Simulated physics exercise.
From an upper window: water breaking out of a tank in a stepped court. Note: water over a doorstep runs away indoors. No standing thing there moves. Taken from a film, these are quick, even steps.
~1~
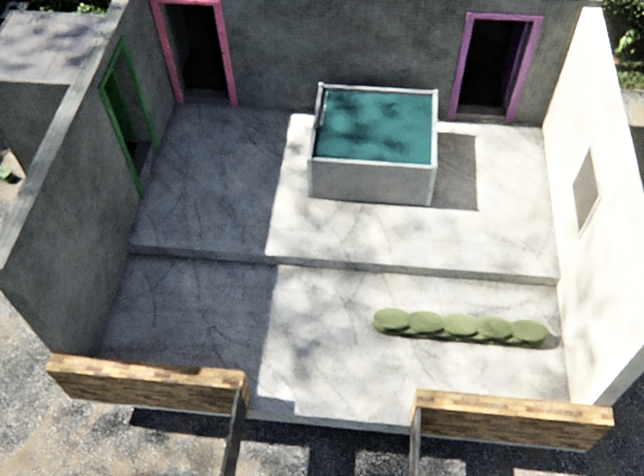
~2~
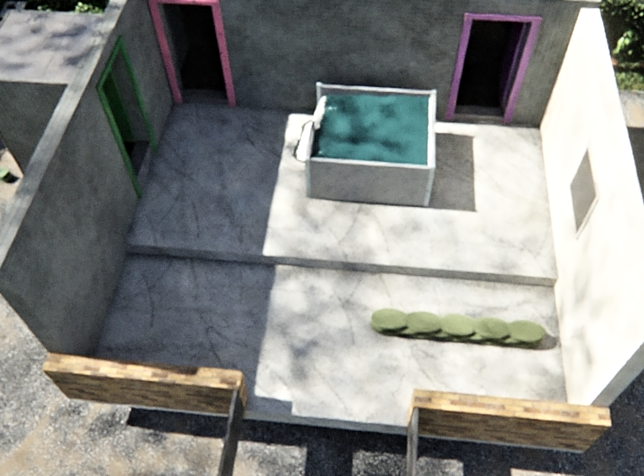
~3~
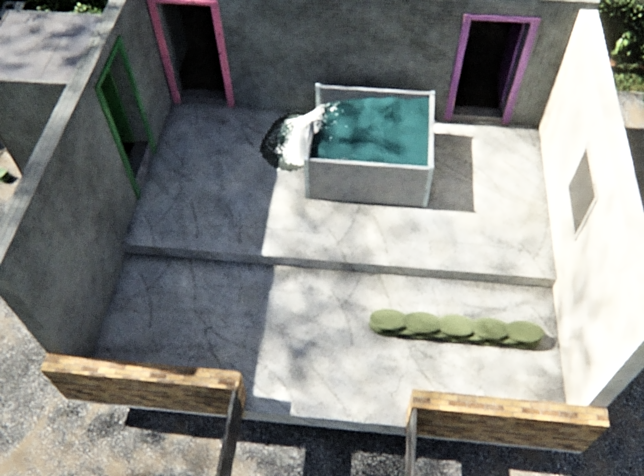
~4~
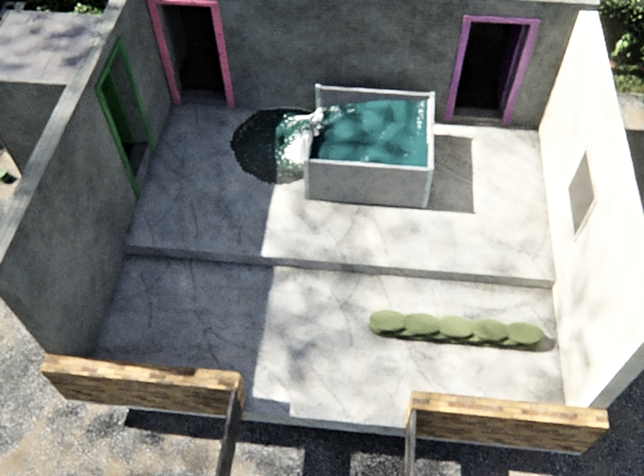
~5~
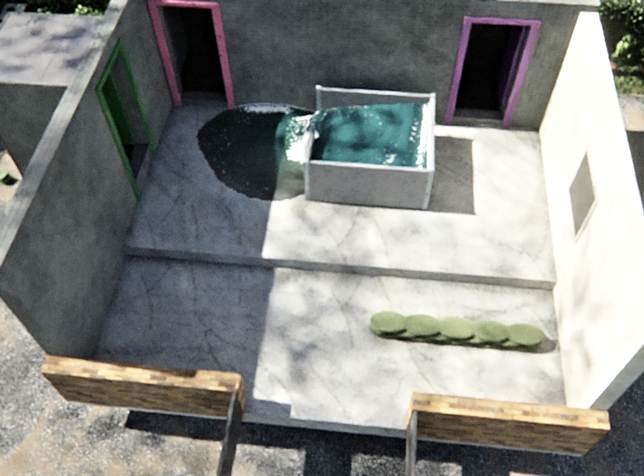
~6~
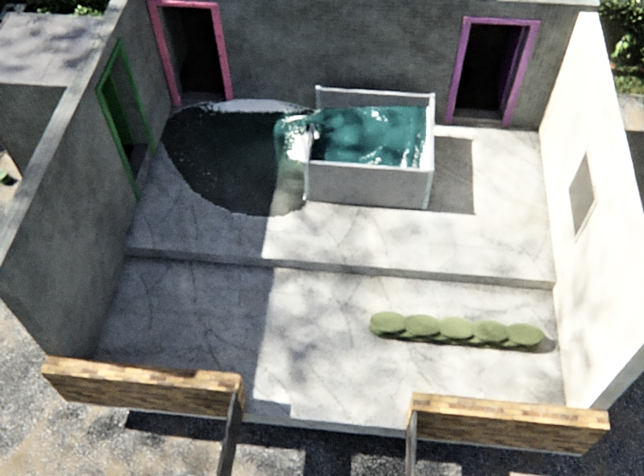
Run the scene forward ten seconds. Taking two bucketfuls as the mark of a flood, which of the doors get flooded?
The pink door gets flooded, the purple door stays below the mark, the green door stays below the mark.
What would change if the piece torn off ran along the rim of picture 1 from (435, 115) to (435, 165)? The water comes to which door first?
The purple door.
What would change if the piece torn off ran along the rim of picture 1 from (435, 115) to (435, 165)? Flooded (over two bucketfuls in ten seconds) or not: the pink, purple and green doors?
Here's how it goes: The pink door comes in low, the purple door overshoots, the green door comes in low.
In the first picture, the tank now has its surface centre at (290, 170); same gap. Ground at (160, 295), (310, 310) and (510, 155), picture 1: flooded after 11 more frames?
I'd call them watered, still dry and still dry, in the order asked.
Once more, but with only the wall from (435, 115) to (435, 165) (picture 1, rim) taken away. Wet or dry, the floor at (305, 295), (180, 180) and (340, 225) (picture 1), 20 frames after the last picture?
Submerged, bone-dry, bone-dry.
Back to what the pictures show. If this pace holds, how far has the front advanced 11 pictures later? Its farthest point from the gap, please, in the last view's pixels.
Approximate pixel: (92, 357).
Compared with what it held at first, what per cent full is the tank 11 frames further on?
Around 50 percent.
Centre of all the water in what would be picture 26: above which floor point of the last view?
I'd point to (257, 199).
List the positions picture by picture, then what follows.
The first picture shows the water tank at (375, 128) is whole and still.
In the second picture, the front is at a hidden place, out from the gap at (319, 128).
In the third picture, water pours out at (318, 132) and has run to (266, 151).
In the fourth picture, water pours out at (317, 134) and has run to (236, 147).
In the fifth picture, water pours out at (318, 135) and has run to (205, 129).
In the sixth picture, water pours out at (318, 135) and has run to (170, 122).
A moment on, water covers 20 % of the floor; the pink door under two buckets in, the purple door not reached, the green door wet at the sill, nothing in.
Next, water covers 25 % of the floor; the pink door over two buckets in, the purple door not reached, the green door wet at the sill, nothing in.
Then, water covers 45 % of the floor; the pink door far over two buckets in, the purple door wet at the sill, nothing in, the green door under two buckets in.
Later, water covers 65 % of the floor; the pink door far over two buckets in, the purple door wet at the sill, nothing in, the green door under two buckets in.
In the end, water covers 65 % of the floor; the pink door far over two buckets in, the purple door wet at the sill, nothing in, the green door under two buckets in.
